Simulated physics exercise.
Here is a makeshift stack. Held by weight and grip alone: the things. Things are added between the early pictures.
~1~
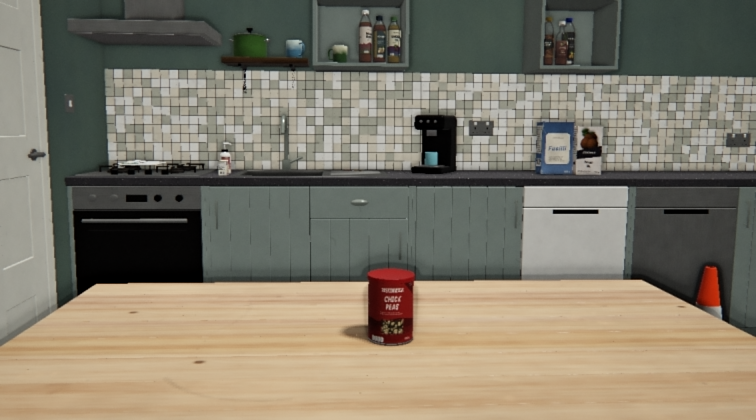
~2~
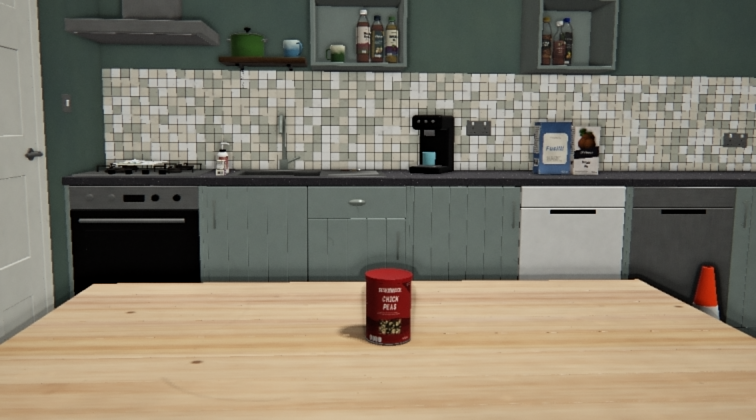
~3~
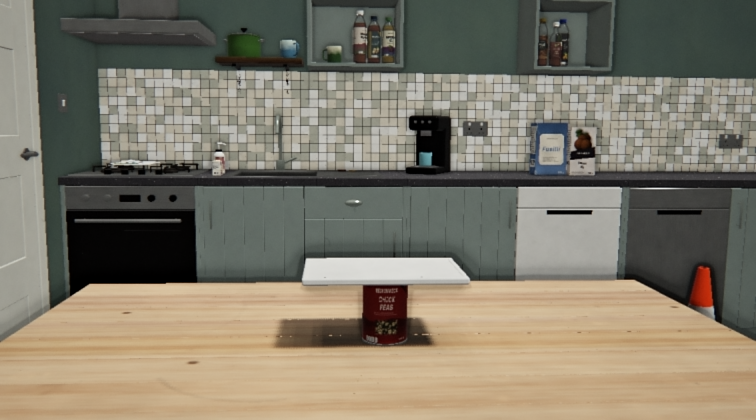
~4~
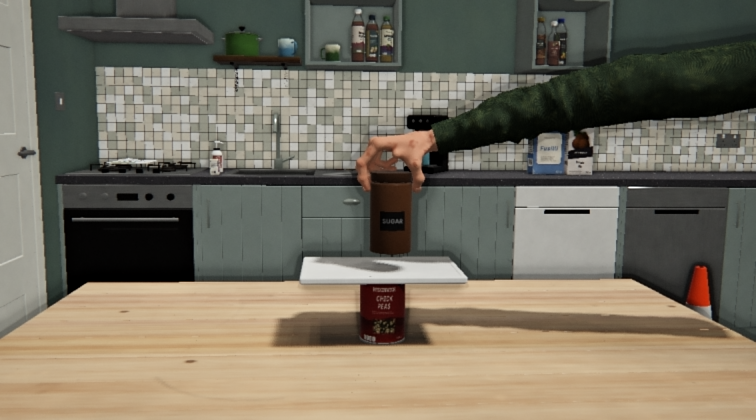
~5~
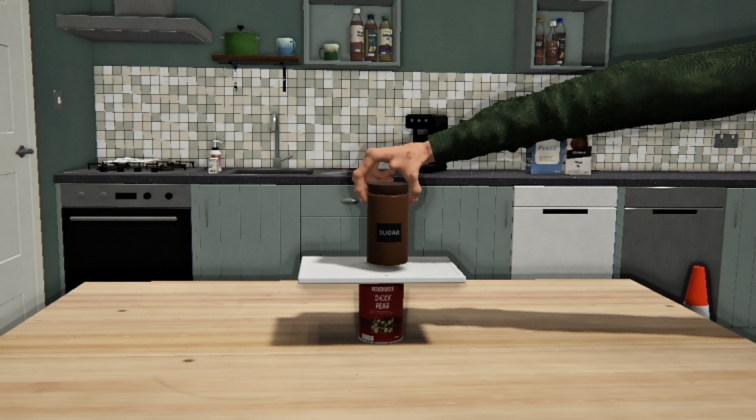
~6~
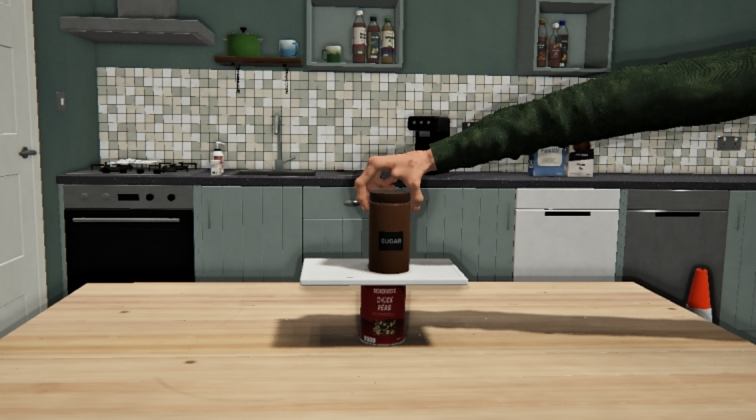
In a kitchen with green cabinets, a red tin of chick peas stands alone on a light wooden table. A flat white board then appears on top of the tin. A hand in a dark green sleeve reaches in from the right and lowers a brown sugar jar onto the board, keeping hold of its top.
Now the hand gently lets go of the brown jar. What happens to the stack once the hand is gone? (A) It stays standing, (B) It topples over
The answer is A.
Then, 0.20 s past the last view, nothing moves.
Then, 0.40 s past the last view, brown jar resting near (390, 232).
Finally, all 3 still in place. Final places as the last picture's camera would see them, brown jar near (390, 232). The stack keeps its balance.
